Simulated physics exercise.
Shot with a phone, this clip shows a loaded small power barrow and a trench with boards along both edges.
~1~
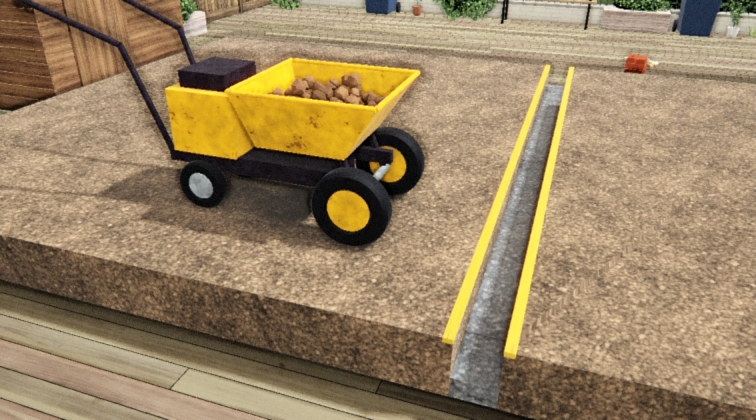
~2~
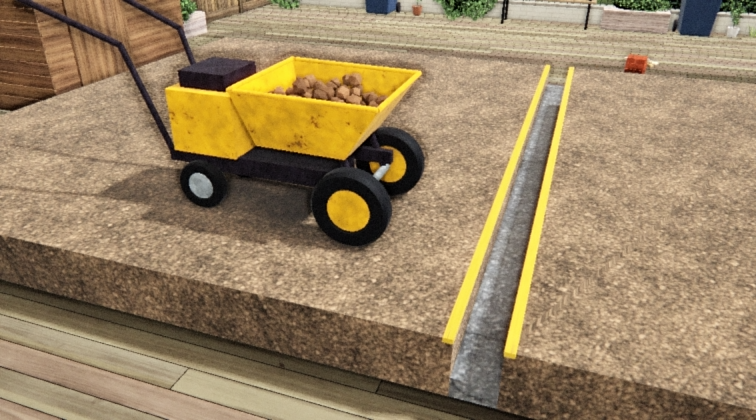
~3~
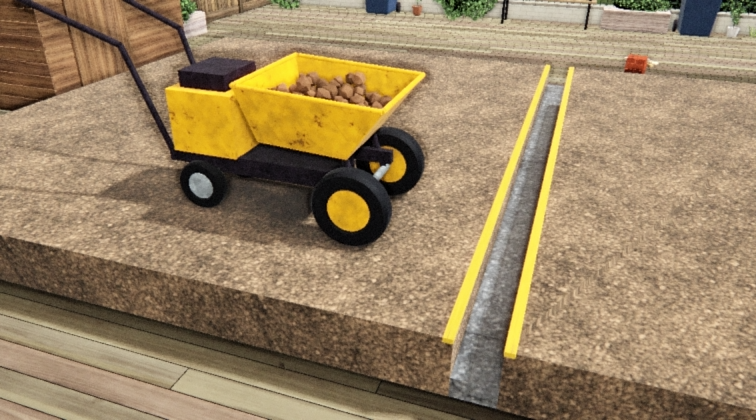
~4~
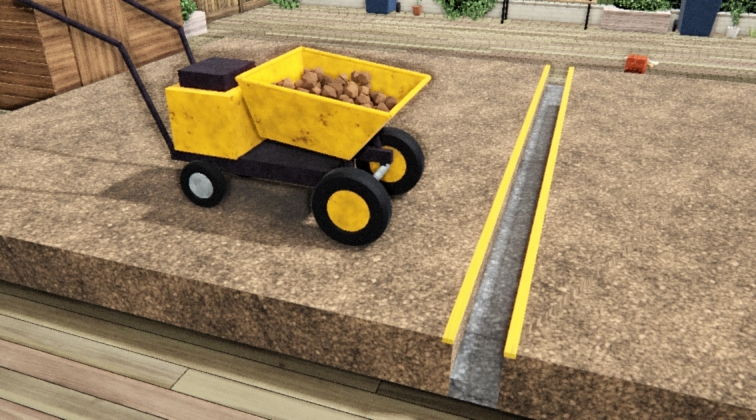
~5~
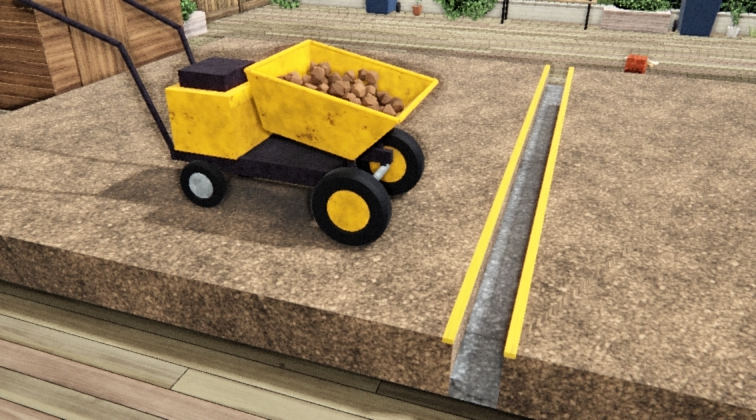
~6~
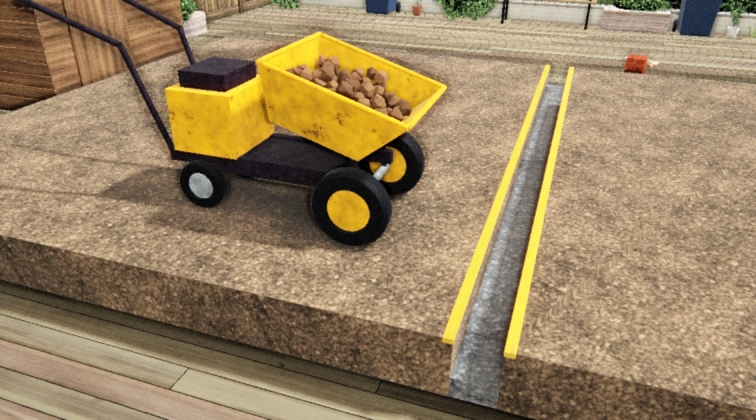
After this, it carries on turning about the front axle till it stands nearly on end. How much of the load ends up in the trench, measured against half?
I expect the load to largely find the trench.
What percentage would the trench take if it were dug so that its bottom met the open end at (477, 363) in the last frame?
50 %.
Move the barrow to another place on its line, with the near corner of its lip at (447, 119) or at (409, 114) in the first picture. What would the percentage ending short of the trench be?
0 % and 0 %, in that order.
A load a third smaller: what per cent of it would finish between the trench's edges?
My estimate is near 80 per cent.
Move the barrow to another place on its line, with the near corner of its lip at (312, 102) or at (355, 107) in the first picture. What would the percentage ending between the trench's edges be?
Around 20 % the first time and around 50 % the second.
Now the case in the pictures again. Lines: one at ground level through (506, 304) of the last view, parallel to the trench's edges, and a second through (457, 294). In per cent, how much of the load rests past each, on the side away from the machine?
About 20 % and 90 %.
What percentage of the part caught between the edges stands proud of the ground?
I'd say around 25 percent.
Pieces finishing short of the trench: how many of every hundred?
About 15 %.
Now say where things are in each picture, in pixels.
Lip of the skip near (376, 110), level; top of the load near (325, 95), clay clods; first edge of the trench near (464, 295); far edge near (520, 306), the trench under half as wide as the skip, and about as deep as wide, in the first frame.
Lip of the skip near (378, 111), level; top of the load near (326, 94), in the second frame.
Lip of the skip near (382, 113), tipped barely; top of the load near (311, 97), in the third frame.
Lip of the skip near (389, 116), tipped a little; top of the load near (316, 89), in the fourth frame.
Lip of the skip near (398, 121), tipped a little; top of the load near (323, 85), in the fifth frame.
Lip of the skip near (408, 128), tipped clearly; top of the load near (320, 79); first edge of the trench near (464, 295); far edge near (520, 306), in the sixth frame.
Shortly afterwards, skip tipped steeply; the whole lot in the skip.
Next, skip tipped right over; the bulk in the skip; a little short of the trench; a little in or heaped over the trench; only a few falling.
Some moments later, skip tipped right over; near a quarter in the skip; a little short of the trench; near half in or heaped over the trench; a little beyond it.
In the end, skip tipped right over; a little in the skip; near a quarter short of the trench; near two thirds in or heaped over the trench; a little beyond it.
